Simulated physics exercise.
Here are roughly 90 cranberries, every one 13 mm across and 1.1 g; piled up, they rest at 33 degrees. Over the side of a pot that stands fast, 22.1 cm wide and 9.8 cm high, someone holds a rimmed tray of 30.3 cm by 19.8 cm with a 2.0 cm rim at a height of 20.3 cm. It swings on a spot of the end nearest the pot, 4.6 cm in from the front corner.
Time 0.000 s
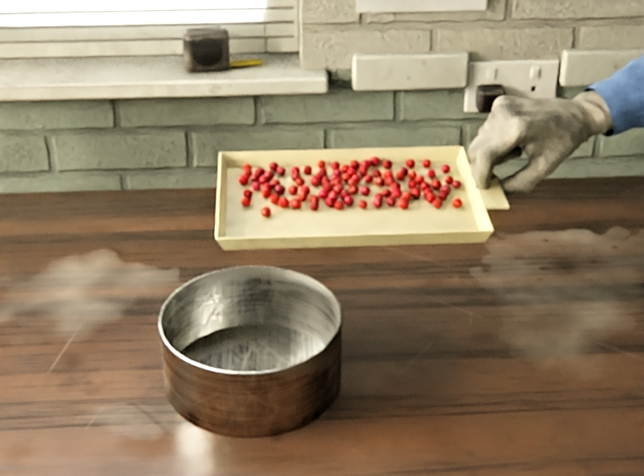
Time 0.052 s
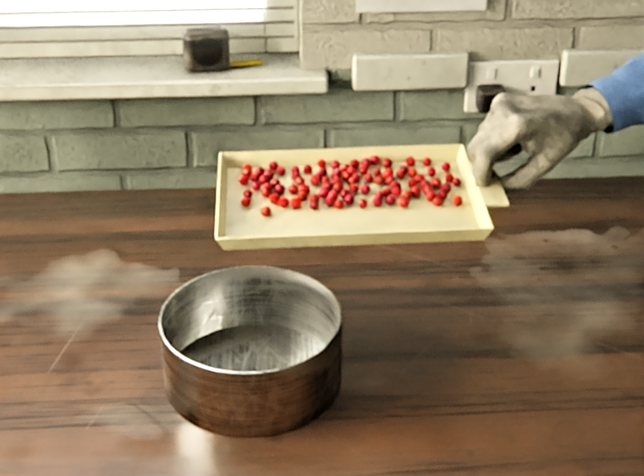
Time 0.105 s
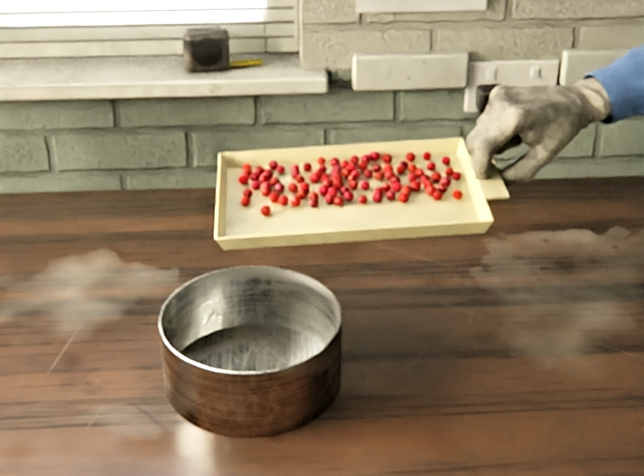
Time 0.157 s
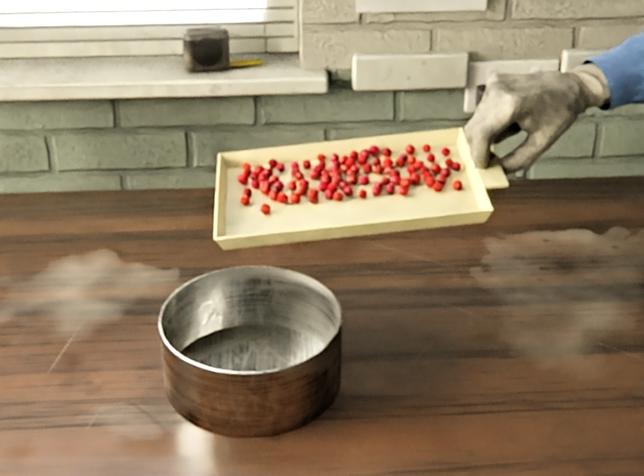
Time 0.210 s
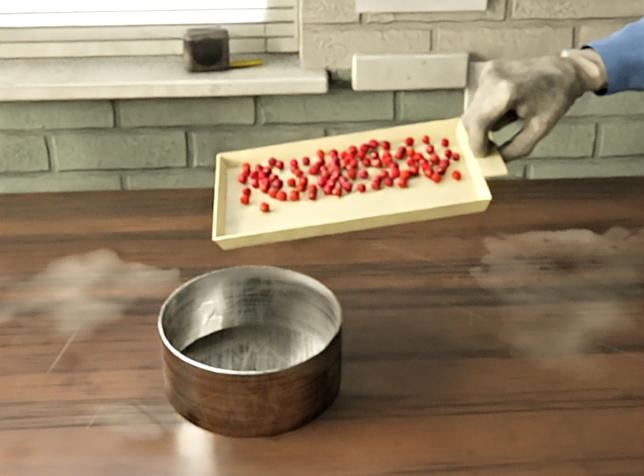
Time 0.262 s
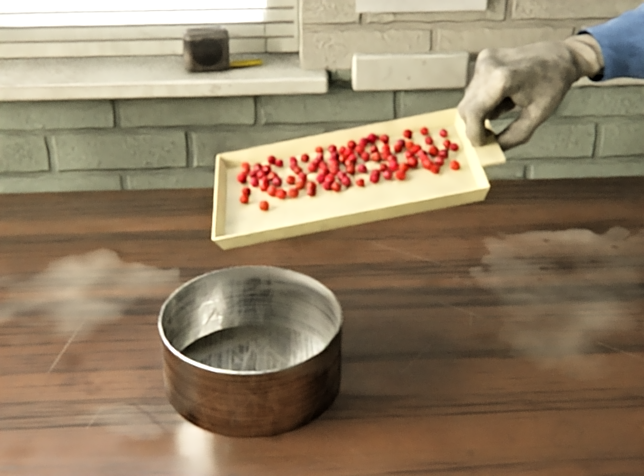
A gloved-looking grey hand in a blue sleeve held a cream tray of red cranberries beside and above a round metal pot, then raised the tray's right end, tilting it gently toward the left.
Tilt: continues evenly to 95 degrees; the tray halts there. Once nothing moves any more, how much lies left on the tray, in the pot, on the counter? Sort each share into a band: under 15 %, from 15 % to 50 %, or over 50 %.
Left on the tray: Under 15 %; pot: From 15 % to 50 %; counter: Over 50 %.
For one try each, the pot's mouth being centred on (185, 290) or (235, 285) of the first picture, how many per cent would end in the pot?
75 and 75 %.
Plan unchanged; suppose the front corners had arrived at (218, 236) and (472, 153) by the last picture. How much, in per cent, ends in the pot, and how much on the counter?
That works out as pot 30 and counter 70.
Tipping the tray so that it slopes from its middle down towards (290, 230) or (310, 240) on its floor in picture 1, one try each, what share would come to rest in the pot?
Around 100 % for the first direction, around 100 % for the second.
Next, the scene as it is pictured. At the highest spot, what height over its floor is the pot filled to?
I'd say near 1.5 centimetres.
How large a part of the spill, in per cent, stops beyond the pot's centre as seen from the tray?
Some 100 per cent.
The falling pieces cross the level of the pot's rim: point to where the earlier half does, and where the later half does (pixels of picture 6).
(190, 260) or so first, later (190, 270).
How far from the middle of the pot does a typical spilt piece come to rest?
Roughly 20 centimetres.
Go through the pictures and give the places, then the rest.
In the first picture, tray tilt 0 degrees, front corners at (223, 235) and (485, 227); middle of the pieces at (353, 183); pot at (251, 316).
In the second picture, tray tilt 1 degrees, front corners at (223, 235) and (485, 225); middle of the pieces at (353, 182).
In the third picture, tray tilt 2 degrees, front corners at (223, 235) and (485, 217); middle of the pieces at (352, 179).
In the fourth picture, tray tilt 5 degrees, front corners at (222, 234) and (484, 207), lowest corner left back; middle of the pieces at (352, 174).
In the fifth picture, tray tilt 8 degrees, front corners at (221, 234) and (483, 195), lowest corner left back; middle of the pieces at (351, 168).
In the sixth picture, tray tilt 11 degrees, front corners at (220, 234) and (481, 184), lowest corner left back; middle of the pieces at (350, 163); pot at (251, 316). The tray's pace is about 55 degrees a second.
Then, at 1.01 s, tilt 50 degrees; the tray holds 100 %, the pot 0 %.
Then, at 1.50 s, tilt 76 degrees; the tray holds 95 %, the pot 0 %.
After 2.06 s, tilt 95 degrees; the tray holds 0 %, the pot 25 %.
At rest (2.9 s), tray 0 %, pot 25 %, counter 75 %.
